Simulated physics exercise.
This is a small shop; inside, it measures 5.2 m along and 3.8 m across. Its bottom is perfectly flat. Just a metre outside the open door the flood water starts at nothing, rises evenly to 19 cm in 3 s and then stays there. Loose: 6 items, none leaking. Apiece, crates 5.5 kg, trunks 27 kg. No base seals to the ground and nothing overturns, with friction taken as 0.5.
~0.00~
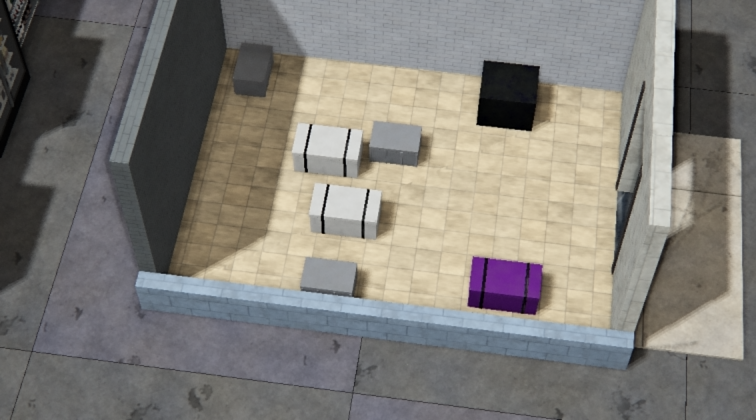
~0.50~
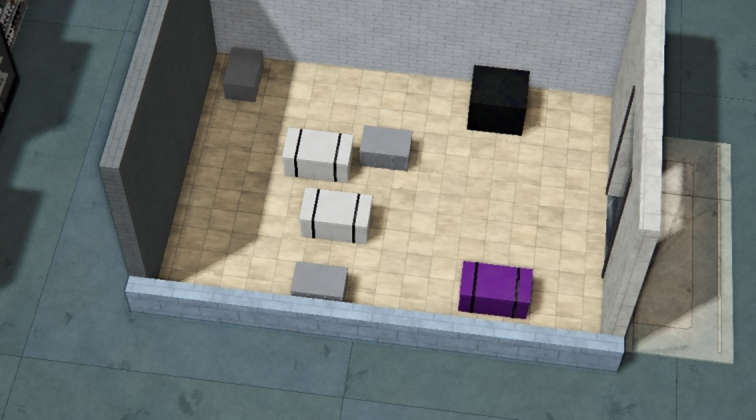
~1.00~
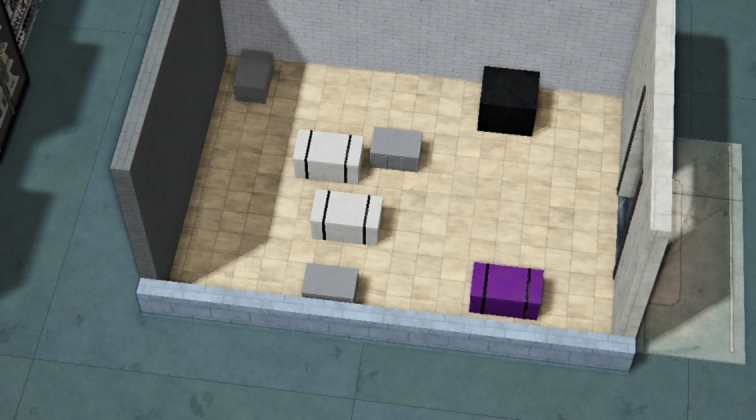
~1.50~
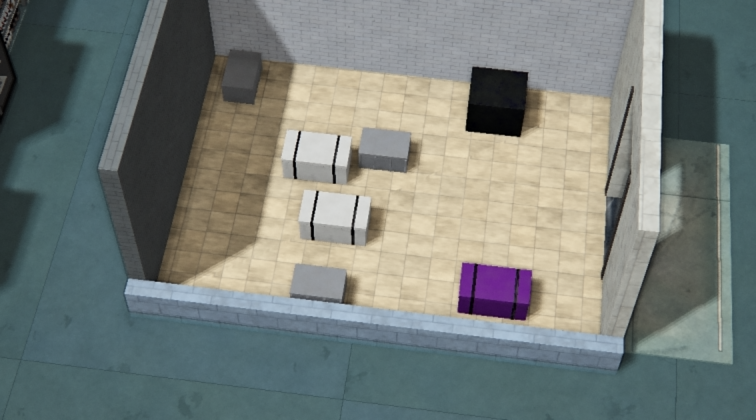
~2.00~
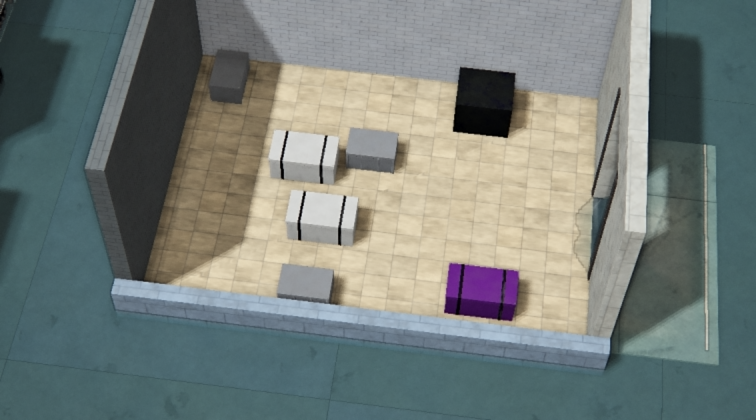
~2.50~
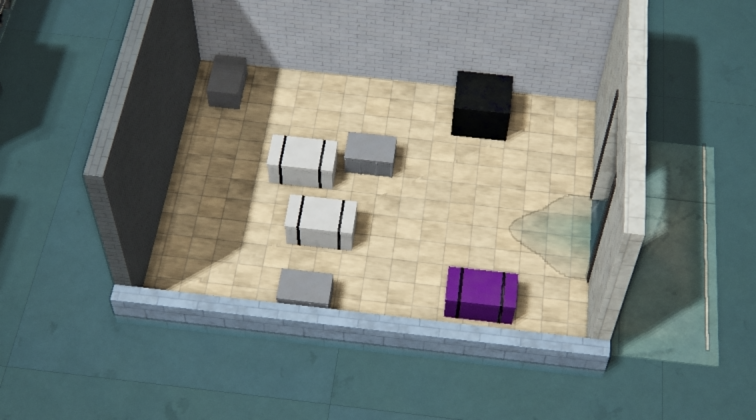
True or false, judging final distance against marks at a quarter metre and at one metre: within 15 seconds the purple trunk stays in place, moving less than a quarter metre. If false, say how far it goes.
True.
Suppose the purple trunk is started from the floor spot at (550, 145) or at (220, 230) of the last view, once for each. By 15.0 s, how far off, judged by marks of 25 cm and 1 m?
From the first spot it would stay roughly in place, and from the second it would drift a bit.
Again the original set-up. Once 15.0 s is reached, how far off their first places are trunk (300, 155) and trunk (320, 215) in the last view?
Shifts: 120 cm / 120 cm.
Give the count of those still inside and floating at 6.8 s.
0.
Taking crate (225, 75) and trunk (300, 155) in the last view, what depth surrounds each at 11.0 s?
About 9 and 7 cm.
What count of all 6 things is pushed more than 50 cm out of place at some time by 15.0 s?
All told, that gives 5.
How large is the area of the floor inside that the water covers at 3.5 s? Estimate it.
Some 4.0 m2 of it.
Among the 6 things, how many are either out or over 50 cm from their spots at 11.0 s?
Result: 3.
After 3.5 s the purple trunk is near (482, 287), 0.0 m from its start, aground; 0 afloat.
After 6.8 s the purple trunk is near (482, 287), 0.0 m from its start, aground; 0 afloat.
After 11.0 s the purple trunk is near (482, 287), 0.0 m from its start, aground; 3 afloat.
After 15.0 s the purple trunk is near (488, 287), 0.1 m from its start, aground; 5 afloat.
